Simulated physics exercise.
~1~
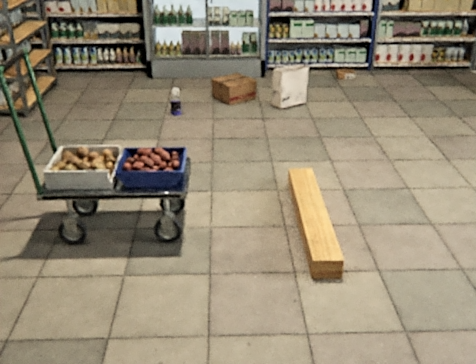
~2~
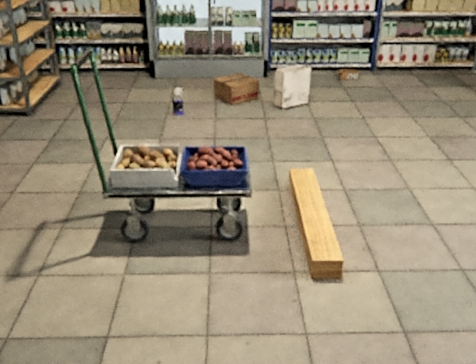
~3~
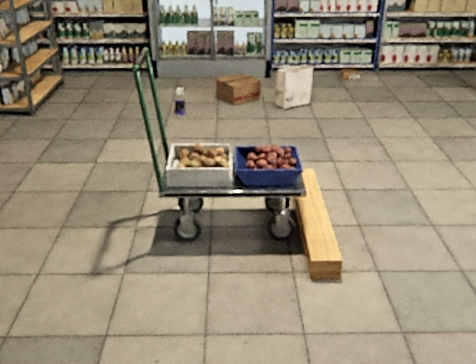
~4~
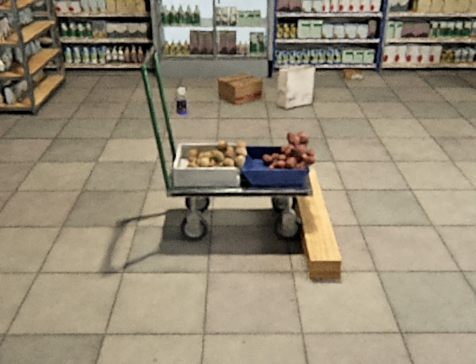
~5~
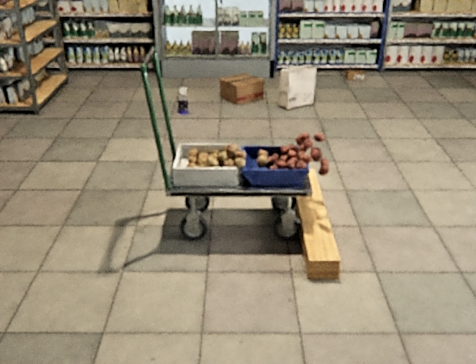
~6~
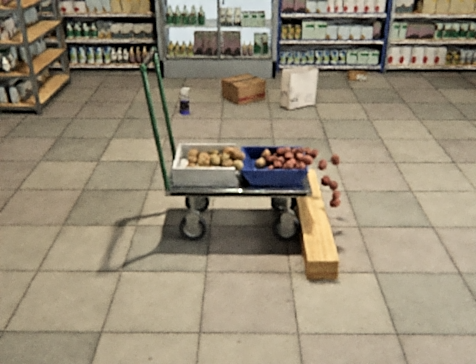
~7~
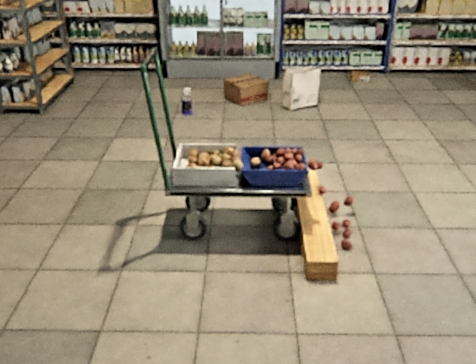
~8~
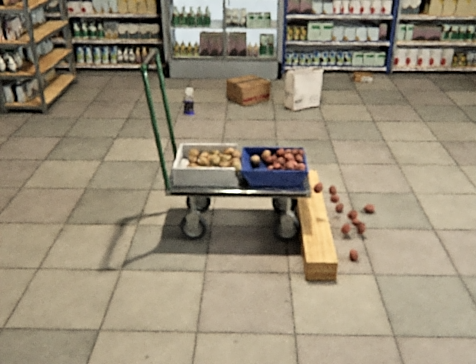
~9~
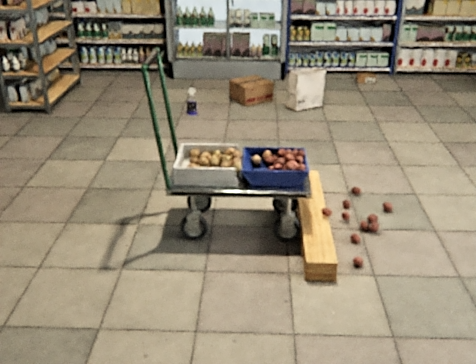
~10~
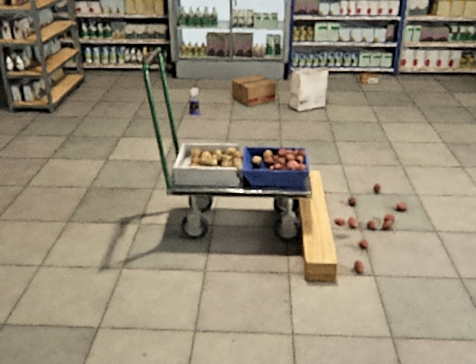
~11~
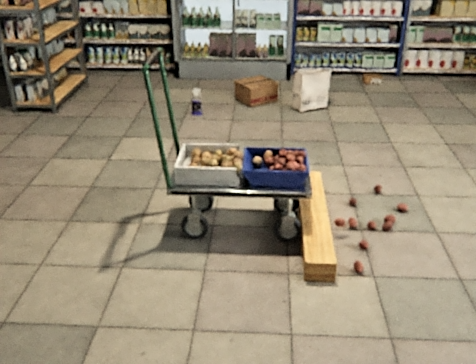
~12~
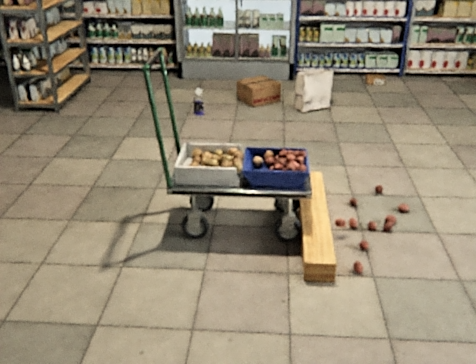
Red potatoes spilled over the front of a blue tub when the trolley carrying it rolled right and stopped dead against a wooden beam; several tumbled past the beam and scattered across the tiles, while most stayed in the tub beside the white one.
